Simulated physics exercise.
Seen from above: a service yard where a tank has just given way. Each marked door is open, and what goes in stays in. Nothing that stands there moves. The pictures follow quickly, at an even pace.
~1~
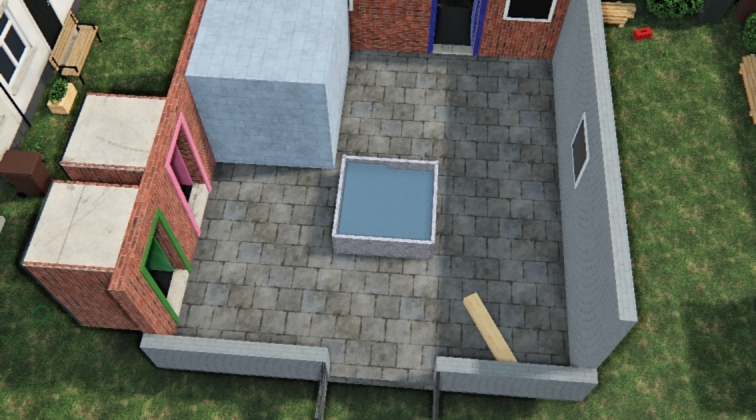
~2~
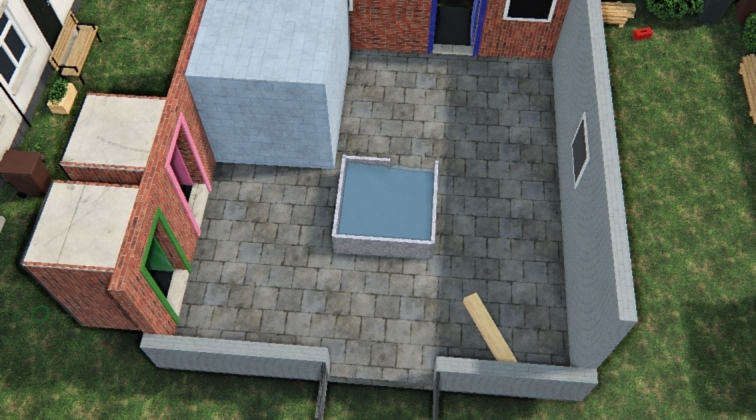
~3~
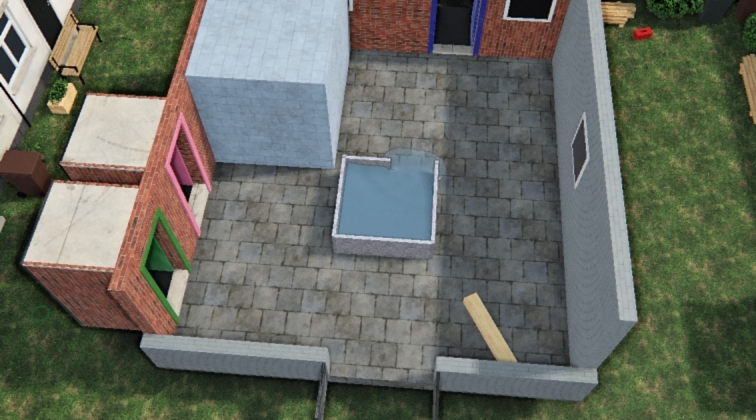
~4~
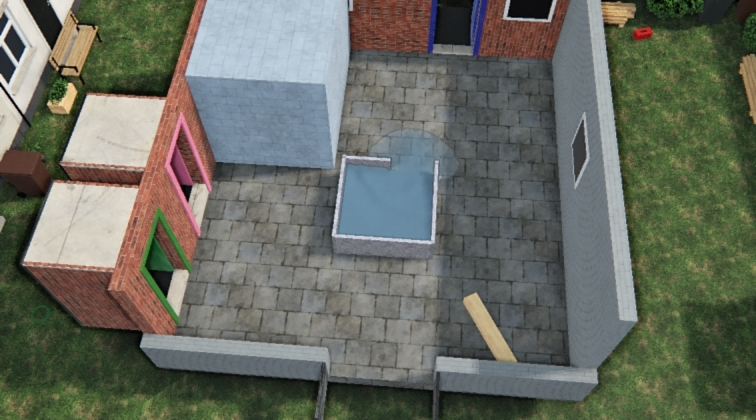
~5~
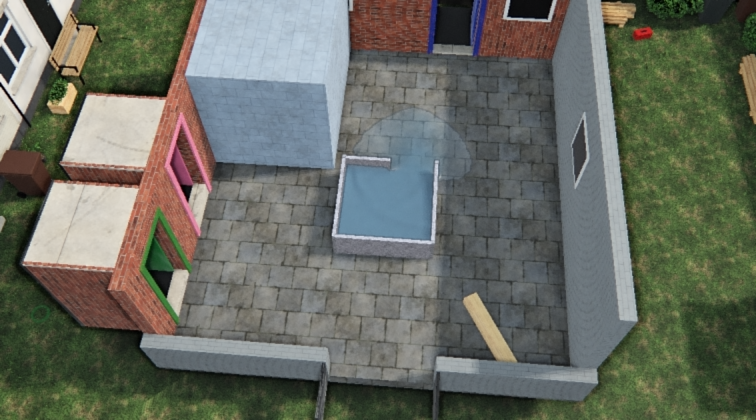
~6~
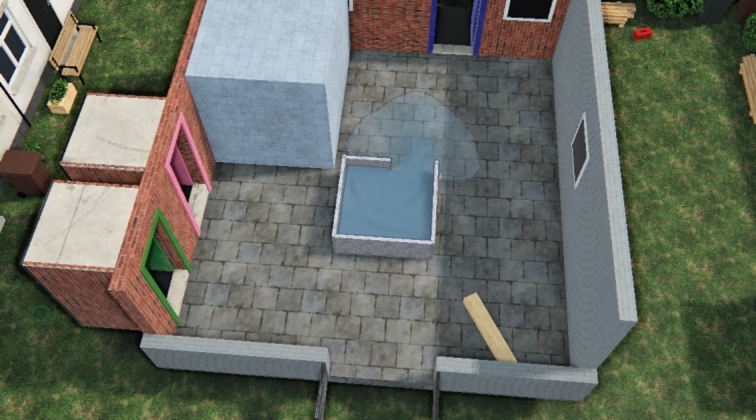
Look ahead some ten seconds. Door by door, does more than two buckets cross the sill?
In the end: The blue door floods; the green door holds within the limit; the pink door holds within the limit.
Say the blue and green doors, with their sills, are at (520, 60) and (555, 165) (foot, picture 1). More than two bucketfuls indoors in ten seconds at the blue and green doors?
Blue door goes over, green door is under.
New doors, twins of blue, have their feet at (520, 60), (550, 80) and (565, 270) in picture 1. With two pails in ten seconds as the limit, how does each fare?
In that order: Floods, lets more in, stays under.
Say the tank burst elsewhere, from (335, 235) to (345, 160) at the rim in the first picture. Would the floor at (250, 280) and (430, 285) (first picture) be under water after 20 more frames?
As listed: Flooded, dry.
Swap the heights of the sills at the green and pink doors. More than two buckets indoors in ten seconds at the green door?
My reading: Green takes less.
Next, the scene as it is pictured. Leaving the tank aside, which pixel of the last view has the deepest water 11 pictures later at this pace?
Roughly at (354, 54).
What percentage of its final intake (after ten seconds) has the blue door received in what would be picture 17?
I make it 20 per cent.
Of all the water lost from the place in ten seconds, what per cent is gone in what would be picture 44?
Close to 85 %.
A moment on, water covers 25 % of the floor; the blue door wet at the sill, nothing in, the green door not reached, the pink door not reached.
Next, water covers 30 % of the floor; the blue door over two buckets in, the green door not reached, the pink door not reached.
Then, water covers 30 % of the floor; the blue door far over two buckets in, the green door not reached, the pink door not reached.
Later, water covers 40 % of the floor; the blue door far over two buckets in, the green door not reached, the pink door not reached.
In the end, water covers 60 % of the floor; the blue door far over two buckets in, the green door not reached, the pink door not reached.
